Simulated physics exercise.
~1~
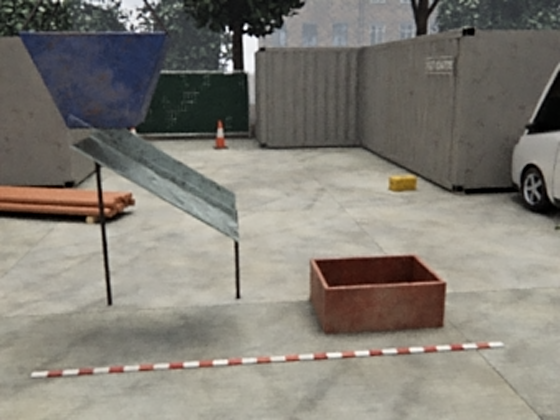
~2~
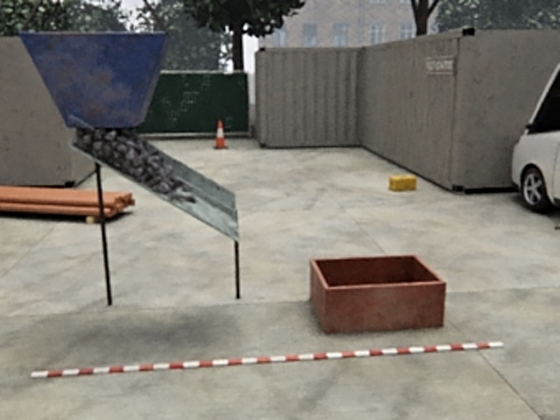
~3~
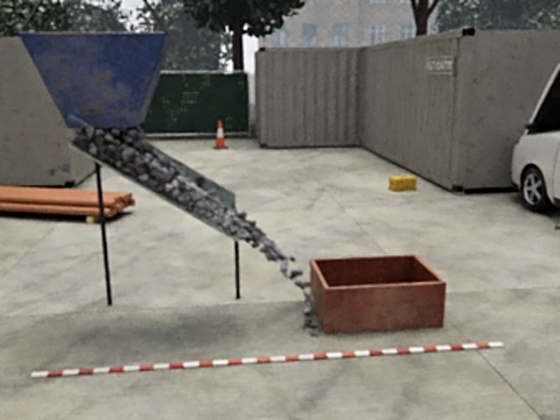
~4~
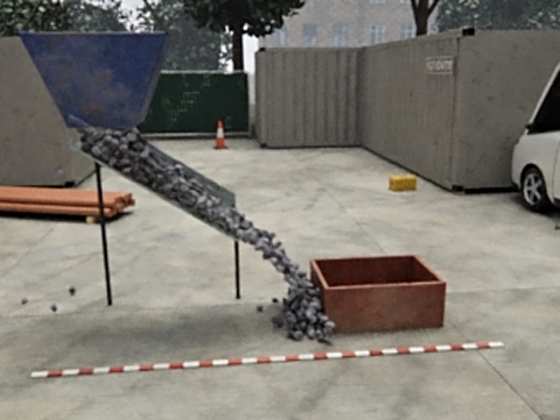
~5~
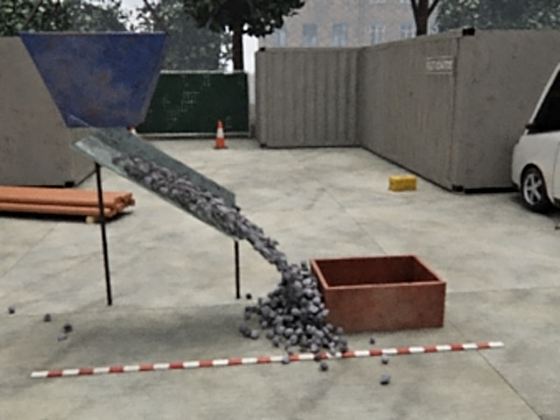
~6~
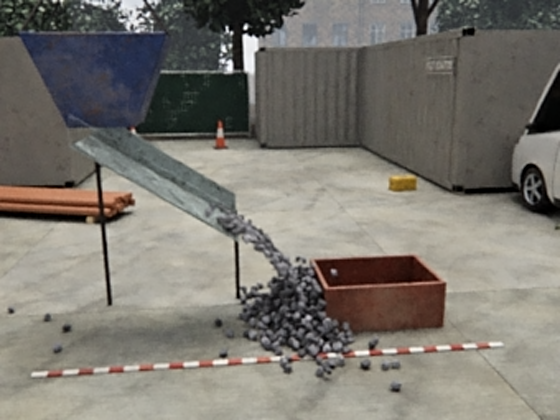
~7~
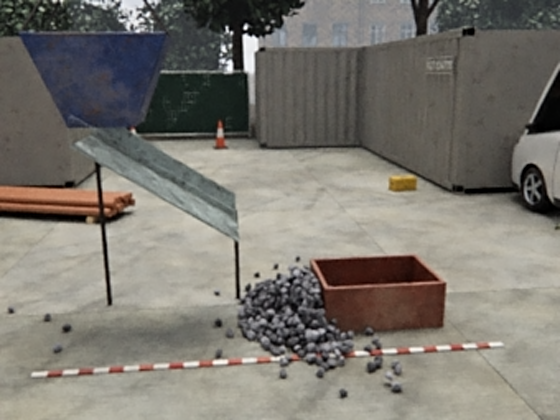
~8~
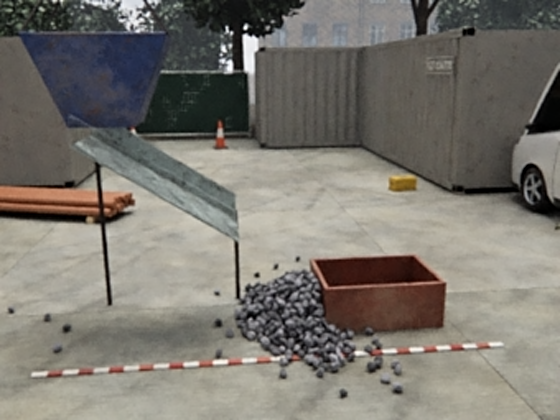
A concrete yard with grey containers, a green barrier and trees behind is seen from a fixed, slightly raised viewpoint. A blue skip hangs at the upper left above a sloping steel chute on thin legs, with an open reddish bin to the right and a red and white striped strip in front. Grey stones pour from the skip and slide down the chute. They drop short of the bin, piling against its left side while a few scatter across the ground. The skip and chute empty, leaving a heap beside the bin, with some stones spread in front.
